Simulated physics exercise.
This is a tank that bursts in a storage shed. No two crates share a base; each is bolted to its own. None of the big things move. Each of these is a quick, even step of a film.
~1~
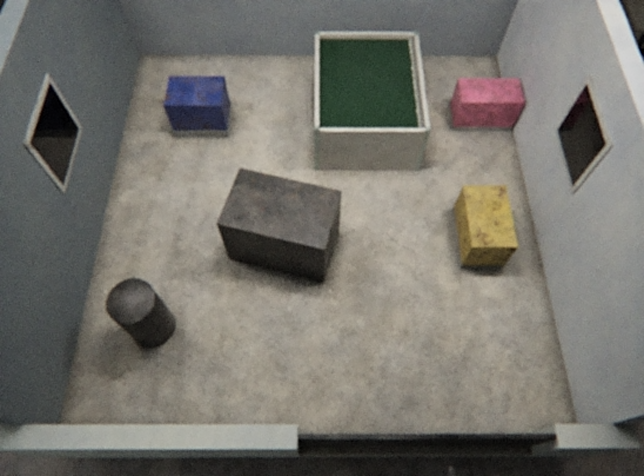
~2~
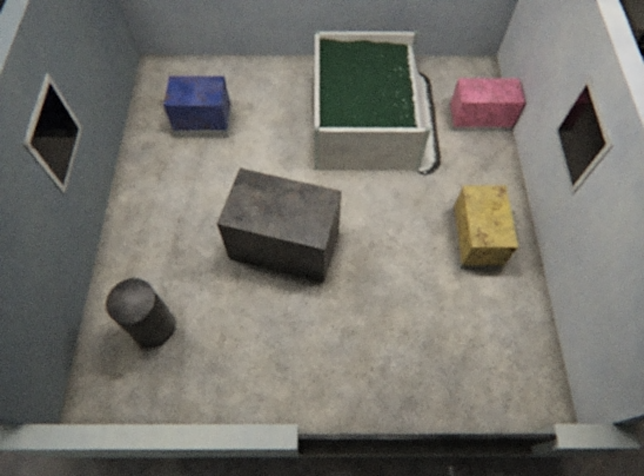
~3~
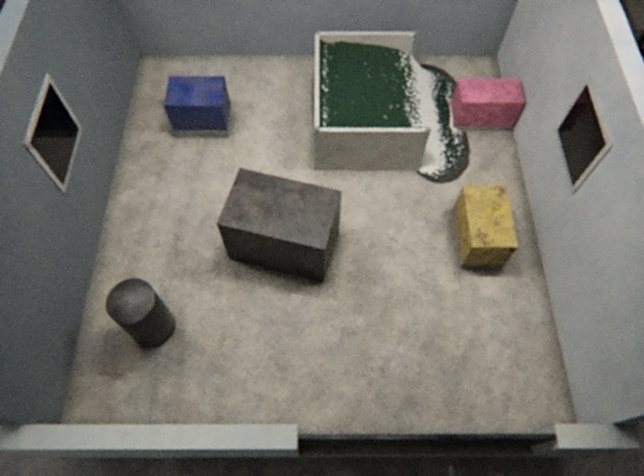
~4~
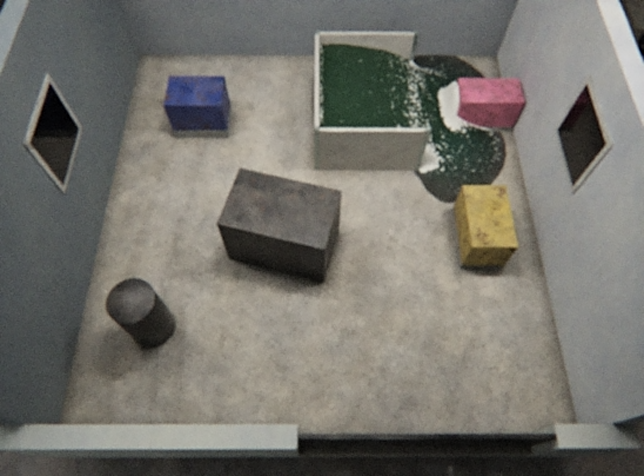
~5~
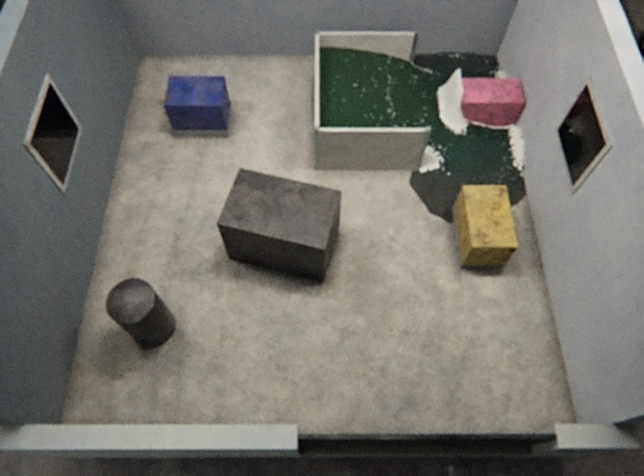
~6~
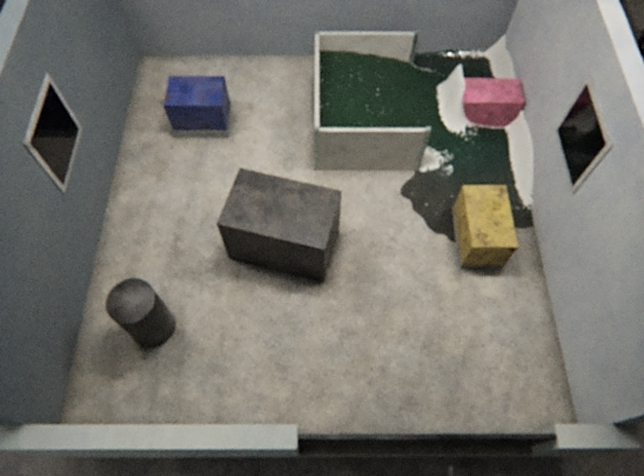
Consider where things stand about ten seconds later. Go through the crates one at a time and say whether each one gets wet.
In the end the yellow crate meets the water; the blue crate never meets the water; the pink crate meets the water.
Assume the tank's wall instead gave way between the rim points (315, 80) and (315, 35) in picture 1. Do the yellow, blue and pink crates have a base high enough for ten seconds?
My reading: The yellow crate takes water; the blue crate ends up wet; the pink crate is topped.
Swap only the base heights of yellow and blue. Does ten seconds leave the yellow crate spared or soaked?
The yellow one is reached.
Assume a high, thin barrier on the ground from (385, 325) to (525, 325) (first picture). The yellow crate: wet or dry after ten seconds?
In short: Yellow crate is soaked.
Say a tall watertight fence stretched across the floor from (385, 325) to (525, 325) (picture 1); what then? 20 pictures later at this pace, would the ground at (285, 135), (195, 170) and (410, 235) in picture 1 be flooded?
As listed: Dry, dry, covered.
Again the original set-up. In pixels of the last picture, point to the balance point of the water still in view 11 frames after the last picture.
My guess is about (443, 140).
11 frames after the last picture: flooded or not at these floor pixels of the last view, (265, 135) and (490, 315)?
The first place is spared and the second is inundated.
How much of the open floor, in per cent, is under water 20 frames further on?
It works out to about 60 in a hundred.
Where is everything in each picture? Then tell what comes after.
The first picture shows still water in the open tank at (369, 83).
In the second picture, water pours out at (413, 106) and has run to a hidden place.
In the third picture, the front is at (429, 69), out from the gap at (412, 110).
In the fourth picture, water pours out at (412, 111) and has run to (444, 56).
In the fifth picture, water pours out at (412, 112) and has run to (497, 61).
In the sixth picture, the front is at (532, 219), out from the gap at (412, 112).
A moment on, water covers 20 % of the floor; the yellow crate water round its plinth, the blue crate not reached, the pink crate water round its plinth.
Next, water covers 30 % of the floor; the yellow crate water round its plinth, the blue crate not reached, the pink crate water round its plinth.
Then, water covers 60 % of the floor; the yellow crate water round its plinth, the blue crate water round its plinth, the pink crate water round its plinth.
Later, water covers 85 % of the floor; the yellow crate water round its plinth, the blue crate water round its plinth, the pink crate water round its plinth.
In the end, water covers 100 % of the floor; the yellow crate was topped, the blue crate stayed above the water, the pink crate was topped.
